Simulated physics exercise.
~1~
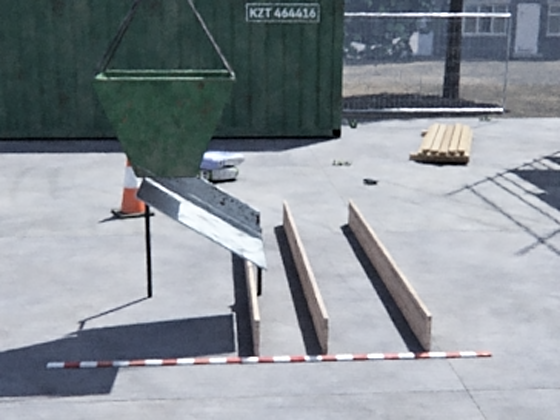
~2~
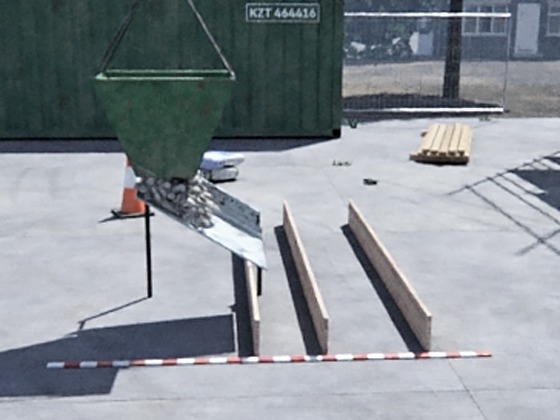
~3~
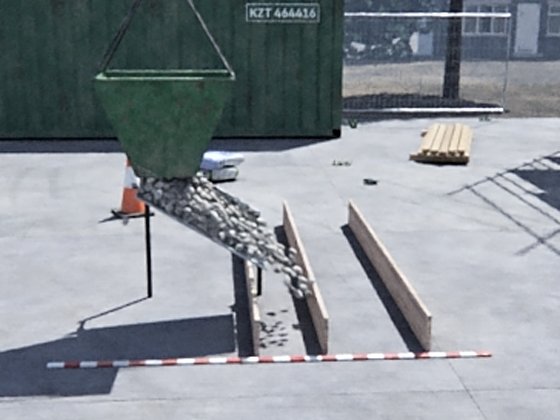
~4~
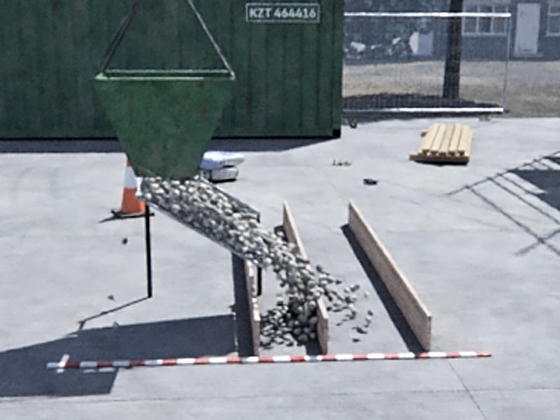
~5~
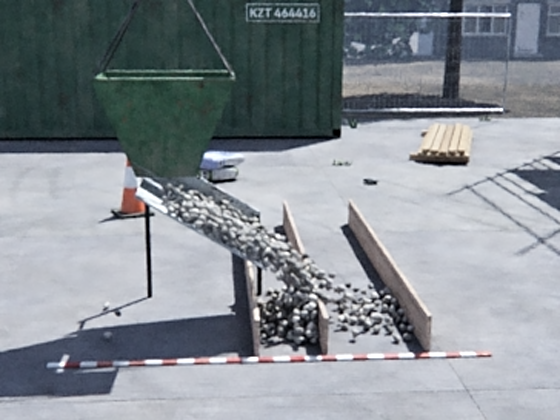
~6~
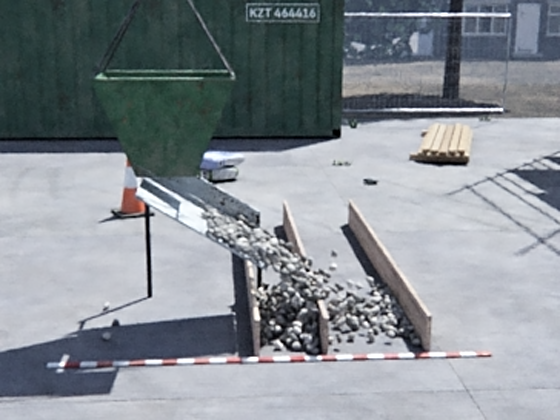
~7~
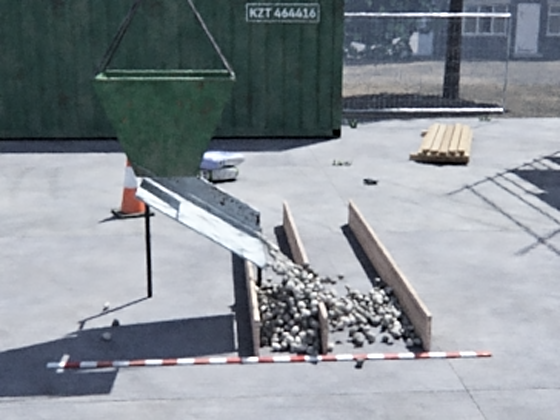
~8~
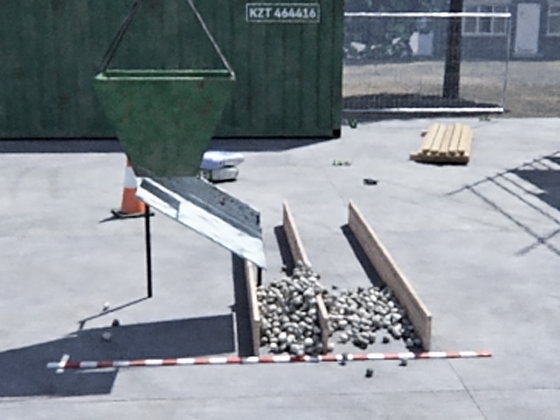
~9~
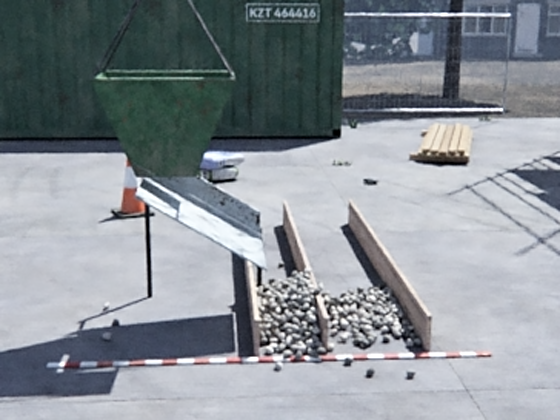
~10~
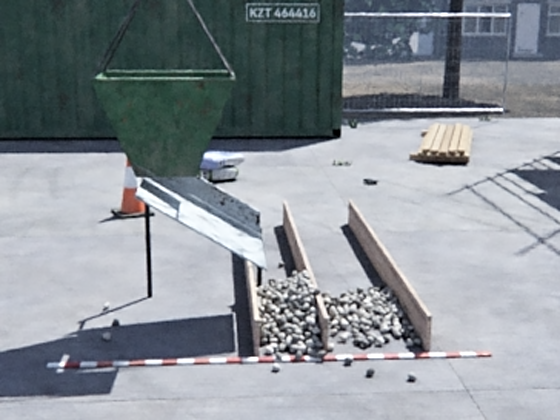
On a sunlit concrete yard in front of a green shipping container, a green hopper hangs still above a tilted steel slide, with three upright boards and a red and white striped staff nearby. Grey rounded stones drop from the hopper onto the slide and stream down to the right. They spill first into the left bay, then some tumble over the middle board into the right bay. The flow thins until the slide is bare. The stones settle in both bays, more of them in the left, with a few strays lying around the staff.
